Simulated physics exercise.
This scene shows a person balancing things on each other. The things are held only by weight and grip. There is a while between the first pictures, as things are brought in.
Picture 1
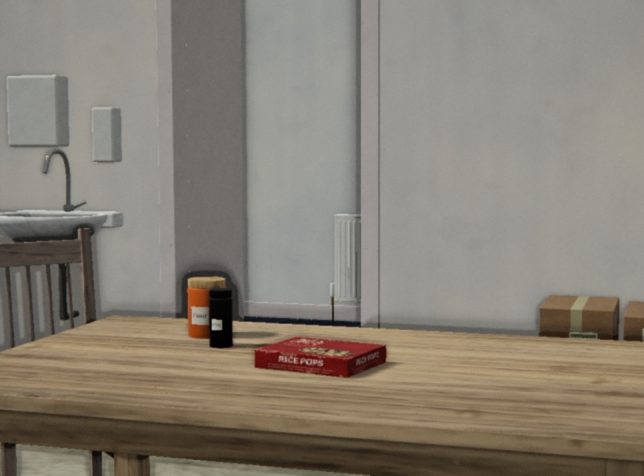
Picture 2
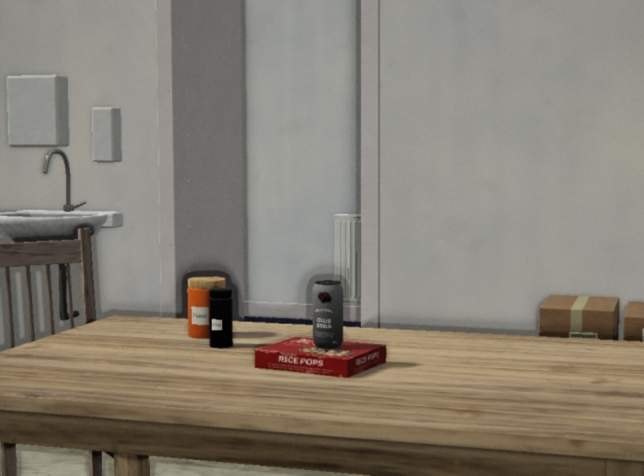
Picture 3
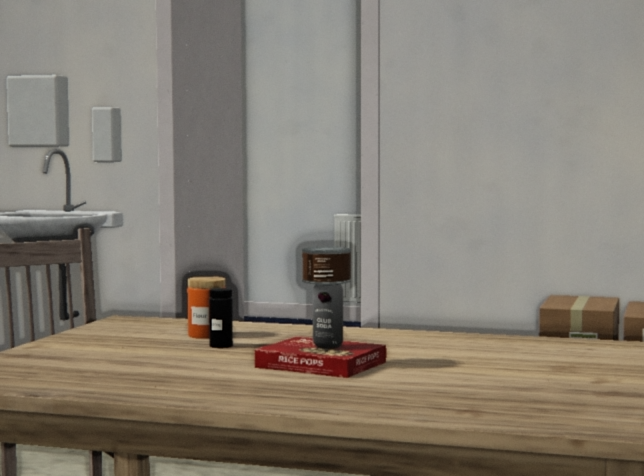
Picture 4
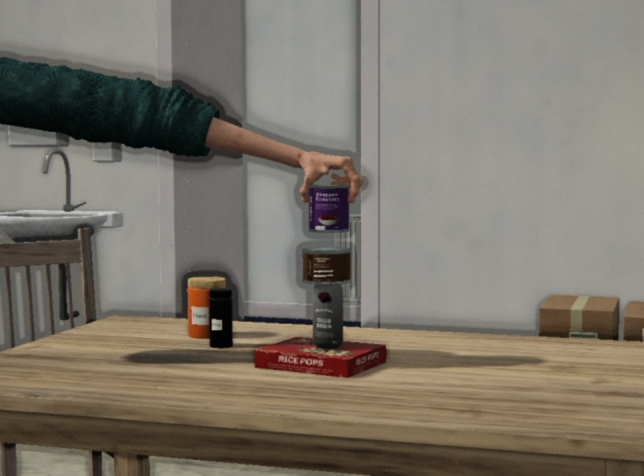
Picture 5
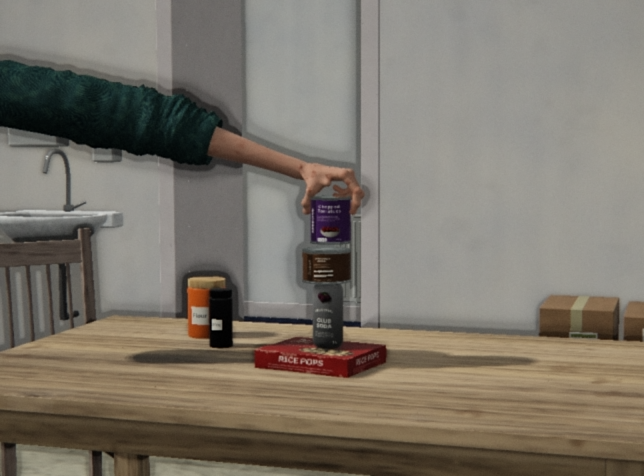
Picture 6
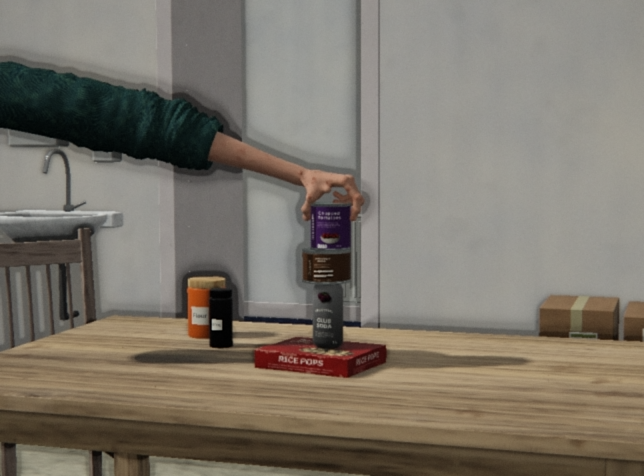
On a wooden table, a hand lowers a purple pot onto a stacked brown tub.
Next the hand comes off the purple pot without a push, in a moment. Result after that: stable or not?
Stable.
Then, 0.20 s later than the last frame, all is still.
Then, 0.50 s later than the last frame, purple pot resting near (331, 227).
When it is over, all 6 as before. End places, in pixels of the last picture, purple pot near (331, 227). The pile stays up.
